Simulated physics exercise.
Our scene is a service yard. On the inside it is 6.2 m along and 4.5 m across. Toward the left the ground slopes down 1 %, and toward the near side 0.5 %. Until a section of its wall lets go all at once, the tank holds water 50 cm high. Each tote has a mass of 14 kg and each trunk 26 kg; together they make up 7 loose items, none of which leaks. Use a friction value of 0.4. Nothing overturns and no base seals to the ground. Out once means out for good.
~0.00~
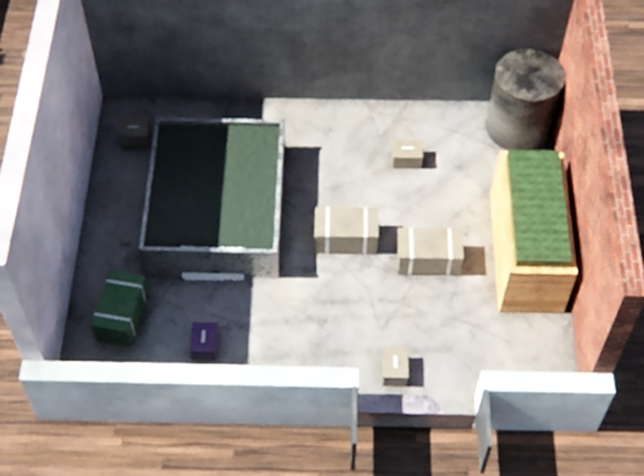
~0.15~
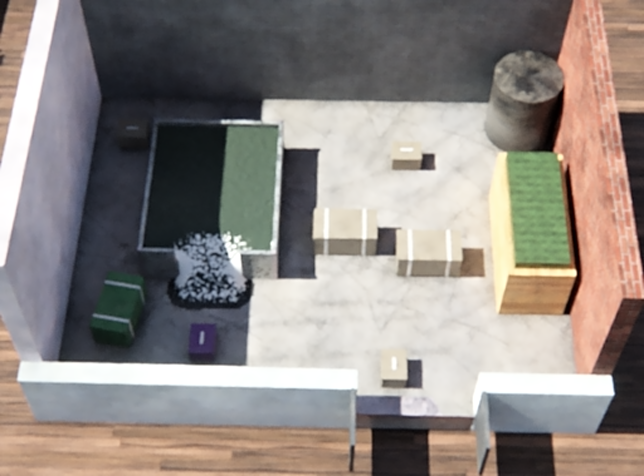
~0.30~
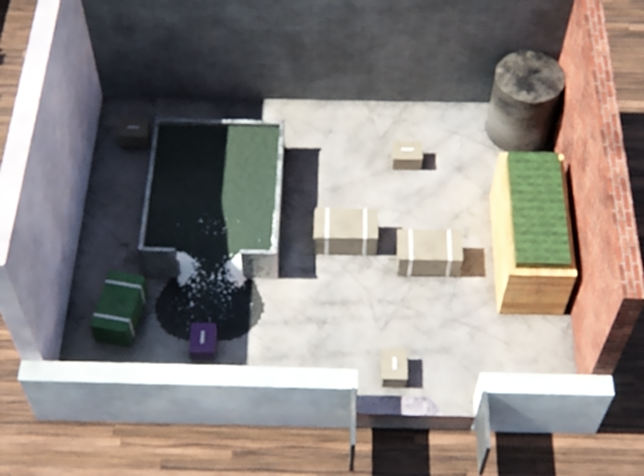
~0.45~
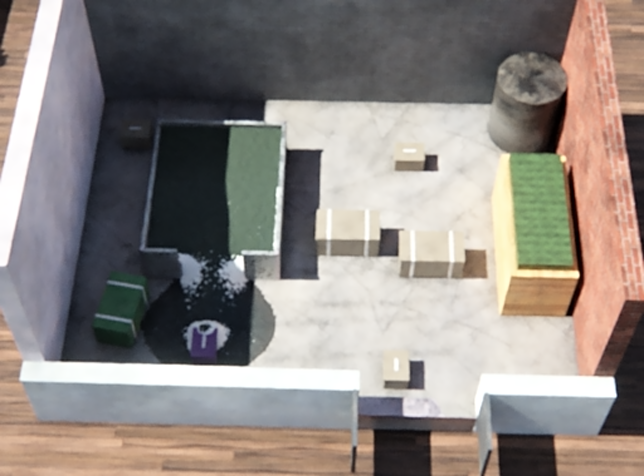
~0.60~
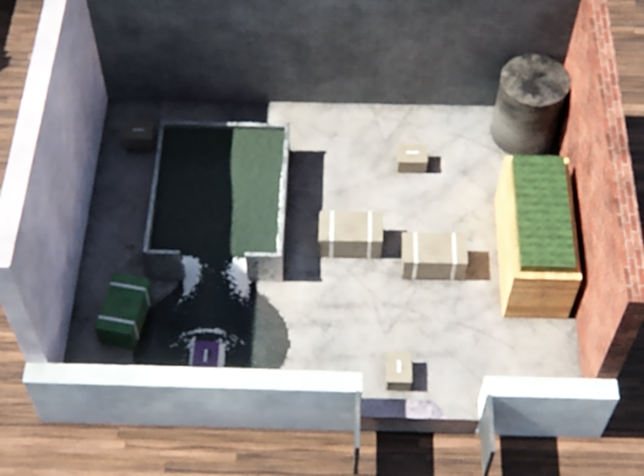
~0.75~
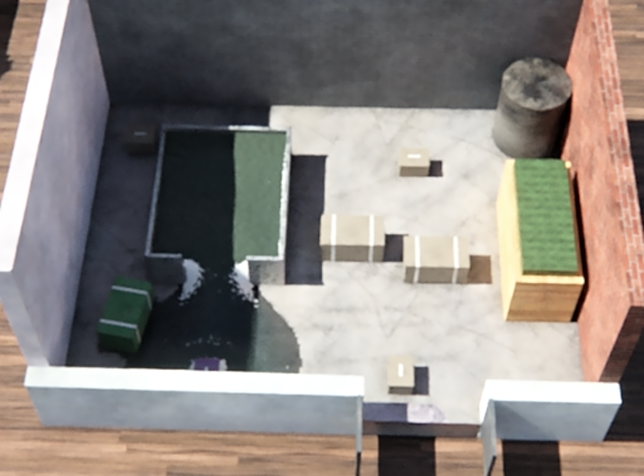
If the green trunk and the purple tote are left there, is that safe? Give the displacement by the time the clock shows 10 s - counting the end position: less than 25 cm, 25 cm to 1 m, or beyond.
My prediction: The green trunk ought to be borne away, the purple tote ought to be borne away.
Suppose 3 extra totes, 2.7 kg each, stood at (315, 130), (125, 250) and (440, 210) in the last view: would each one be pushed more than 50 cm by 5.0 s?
The first one ends up inside that, the second beyond that, the third inside that.
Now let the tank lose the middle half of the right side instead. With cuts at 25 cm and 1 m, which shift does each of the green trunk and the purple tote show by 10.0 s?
If so, the green trunk remains in place, the purple tote remains in place.
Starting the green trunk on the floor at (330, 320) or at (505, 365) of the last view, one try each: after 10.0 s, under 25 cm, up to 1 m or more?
Order of tries: It keeps its spot; it keeps its spot.
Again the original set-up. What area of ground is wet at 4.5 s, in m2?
My estimate is roughly 19 m2.
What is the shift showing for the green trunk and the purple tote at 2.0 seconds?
I'd guess about 0 cm and 40 cm by that point.
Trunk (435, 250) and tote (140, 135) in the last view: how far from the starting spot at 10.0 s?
In turn: 0 cm, 140 cm.
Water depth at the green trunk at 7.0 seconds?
About 7 cm.
After 2.0 s the green trunk is near (124, 306), 0.0 m from its start, aground; the purple tote is near (198, 367), 0.4 m from its start, afloat; 0 of 7 are out; 1 afloat.
After 4.5 s the green trunk is near (123, 288), 0.3 m from its start, aground; the purple tote is near (99, 346), 1.3 m from its start, afloat; 0 of 7 are out; 1 afloat.
After 7.0 s the green trunk is near (122, 173), 2.0 m from its start, aground; the purple tote is near (121, 232), 2.0 m from its start, aground; 0 of 7 are out; 0 afloat.
After 10.0 s the green trunk is near (163, 110), 3.1 m from its start, afloat; the purple tote is near (128, 200), 2.4 m from its start, aground; 0 of 7 are out; 1 afloat.
